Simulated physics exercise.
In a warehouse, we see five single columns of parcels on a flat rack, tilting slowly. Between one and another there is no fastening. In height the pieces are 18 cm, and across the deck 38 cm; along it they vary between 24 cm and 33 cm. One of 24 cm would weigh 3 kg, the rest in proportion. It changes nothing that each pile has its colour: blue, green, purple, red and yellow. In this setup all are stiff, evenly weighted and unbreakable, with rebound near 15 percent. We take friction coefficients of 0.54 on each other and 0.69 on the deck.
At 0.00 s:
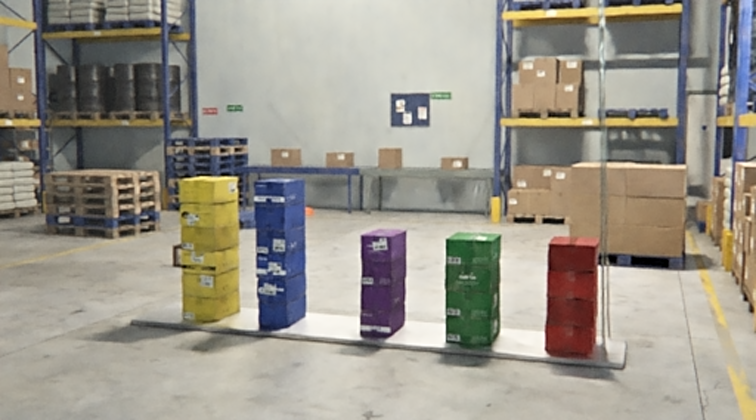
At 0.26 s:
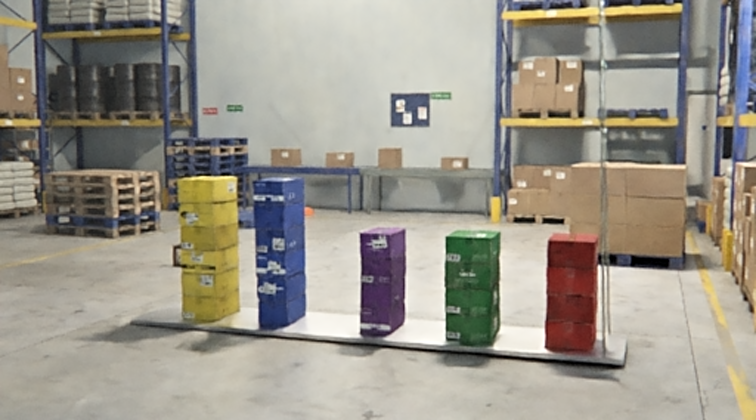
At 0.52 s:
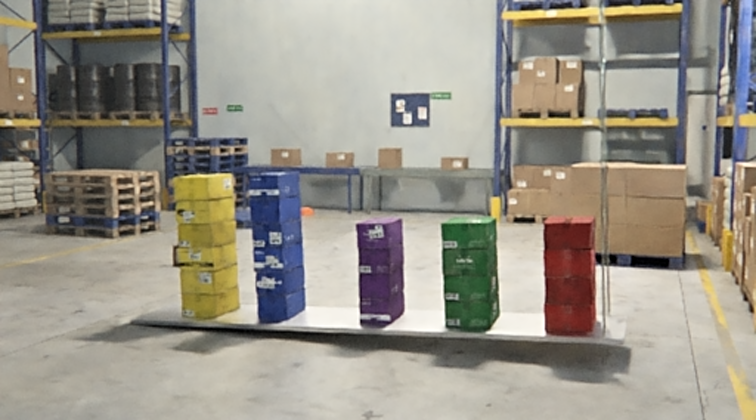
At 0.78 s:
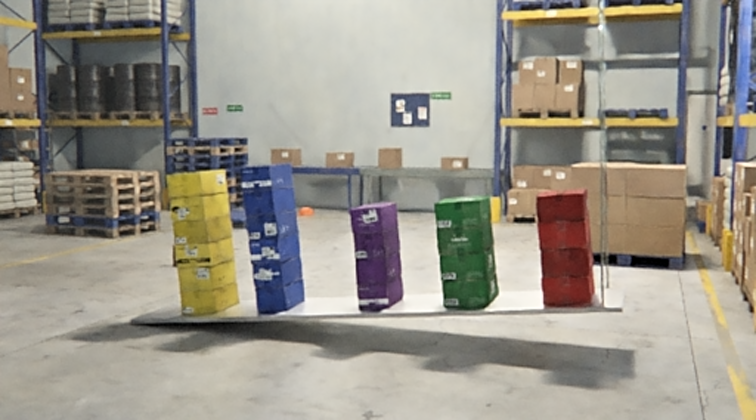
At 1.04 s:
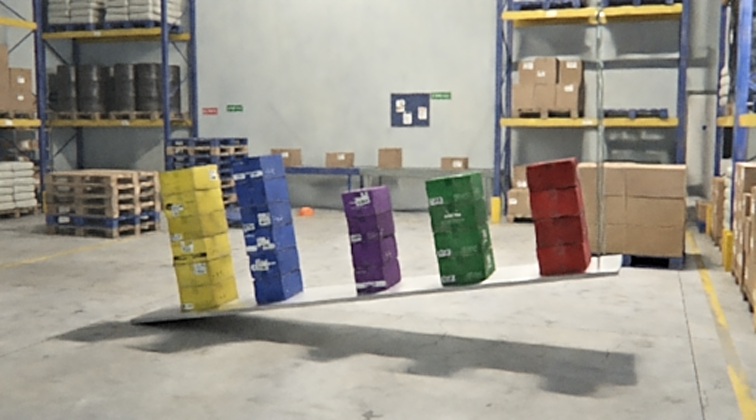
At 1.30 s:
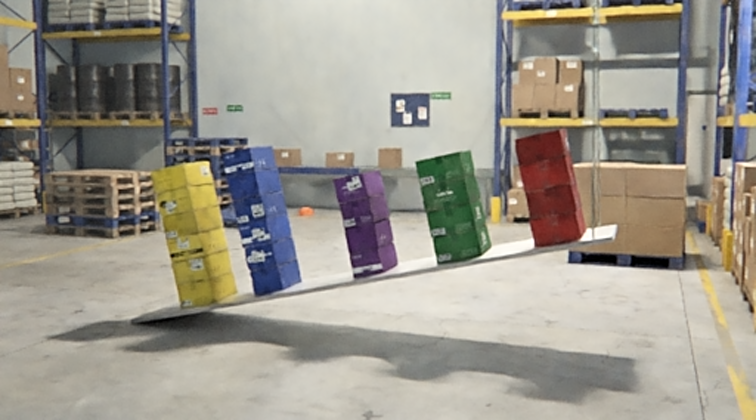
Five stacks of boxes, yellow, blue, purple, green and red from left to right, stand apart on a flat pale deck, seen from the front in a warehouse. Behind them are tall blue and orange racks, pallets, drums and cardboard cartons along a grey wall. The deck lies level at first, then its right end rises slowly, and the stacks lean left with it while the view stays still.
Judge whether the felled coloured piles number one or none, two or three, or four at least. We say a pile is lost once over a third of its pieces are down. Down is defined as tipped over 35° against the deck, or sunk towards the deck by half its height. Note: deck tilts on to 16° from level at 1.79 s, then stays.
The felled piles number two or three.
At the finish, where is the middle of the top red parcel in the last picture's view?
Resting position, last image: About (531, 121).
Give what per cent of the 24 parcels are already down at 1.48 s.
0 per cent.
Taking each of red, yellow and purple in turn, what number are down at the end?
By colour: Red 0, yellow 6, purple 0.
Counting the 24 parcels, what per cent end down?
Something near 50 percent.
By 1.48 s, slope 15°; none of the 24 parcels down, 1 disturbed; top blue parcel moved 16 mm.
By 2.06 s, slope 16°; none of the 24 parcels down, 12 disturbed; top blue parcel tilted 21°; top yellow parcel tilted 7°.
By 2.44 s, slope 16°; 12 of the 24 parcels down; top yellow parcel tilted 47°, 29 cm lower; top blue parcel tilted 42°, 31 cm lower.
By 2.88 s, slope 16°; 12 of the 24 parcels down; top yellow parcel upside down; top blue parcel on its side.
When it is over (3.6 s), slope 16°; 12 of the 24 parcels down; top blue parcel upside down; top yellow parcel upside down. Wrecked, blue and yellow. In pixels of the last frame, middles, top blue parcel near (17, 272).
